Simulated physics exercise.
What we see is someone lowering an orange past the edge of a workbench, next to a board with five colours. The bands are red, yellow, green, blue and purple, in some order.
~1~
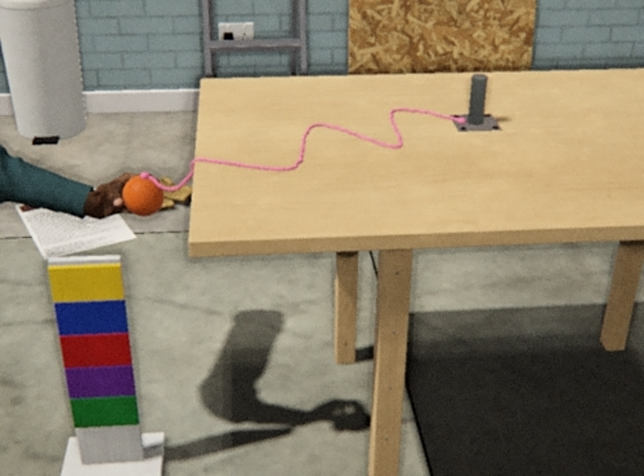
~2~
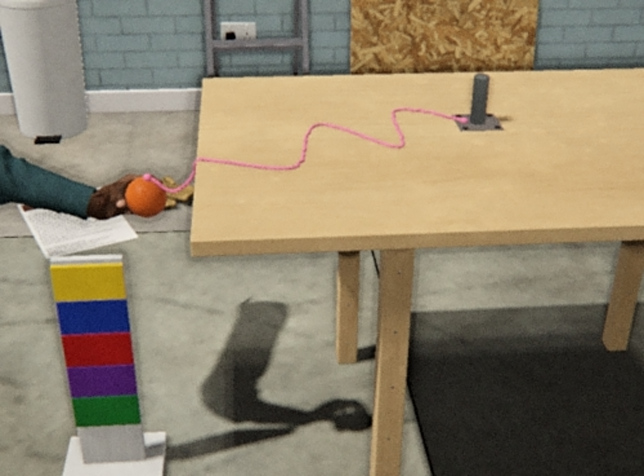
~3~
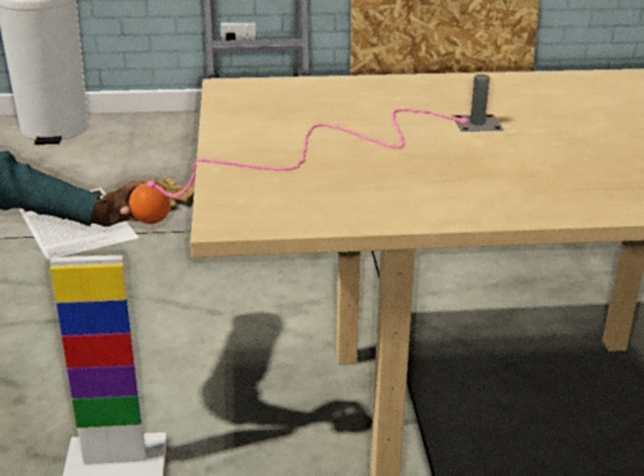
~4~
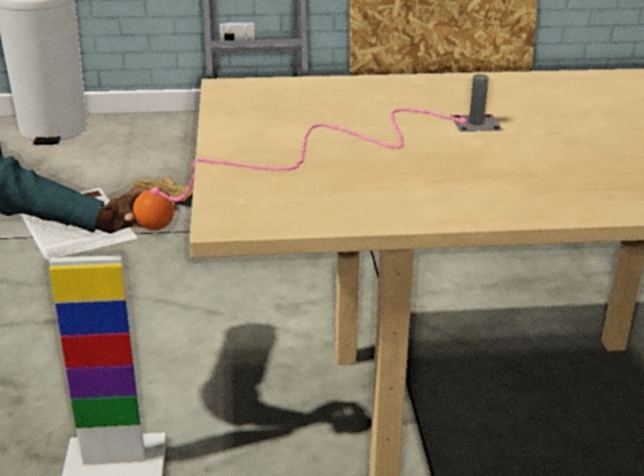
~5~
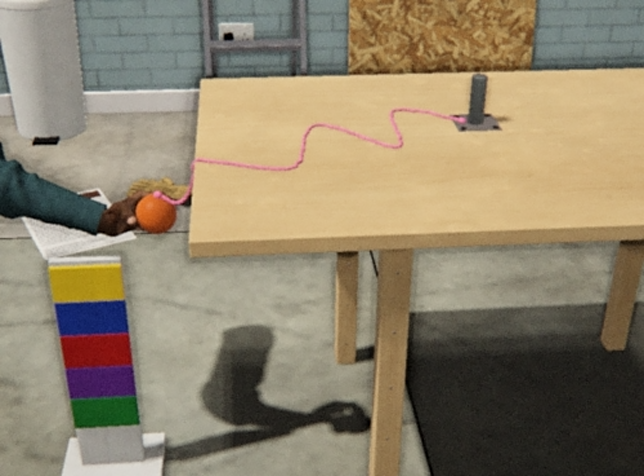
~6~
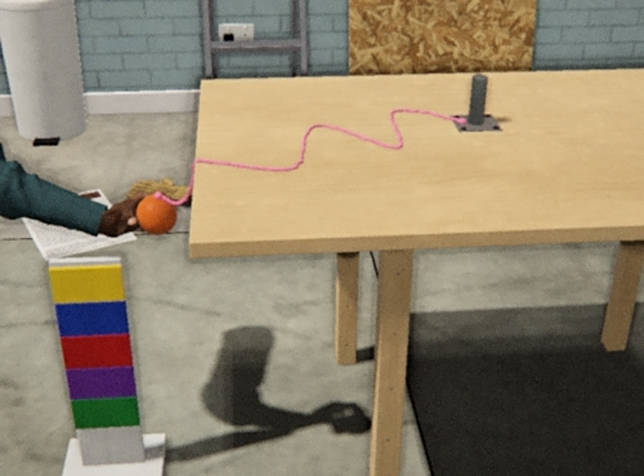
To begin with, a hand at the left holds an orange ball beside a wooden table, with a pink shoelace winding across the top to a grey post. The hand then moves the ball slightly right and downward, above a colour-banded column, while the lace on the table stays almost still.
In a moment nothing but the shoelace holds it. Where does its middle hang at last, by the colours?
At green.
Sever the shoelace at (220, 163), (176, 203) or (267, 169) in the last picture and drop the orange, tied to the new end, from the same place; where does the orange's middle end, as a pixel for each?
The places are (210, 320), (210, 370) and (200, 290).
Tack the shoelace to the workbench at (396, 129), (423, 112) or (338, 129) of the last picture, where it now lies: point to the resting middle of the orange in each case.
About (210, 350), (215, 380) and (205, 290).
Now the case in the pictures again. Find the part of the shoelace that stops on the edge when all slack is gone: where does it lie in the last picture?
It lies at about (320, 126).
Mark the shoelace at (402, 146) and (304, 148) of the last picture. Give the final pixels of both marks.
At (296, 136), then (200, 207).
Early on, orange near (172, 353); level with red.
Midway, orange near (224, 393); level with green.
Near the end, orange near (215, 391); level with green.
Finally, orange near (214, 393); level with green. Its centre hangs level with the green band.
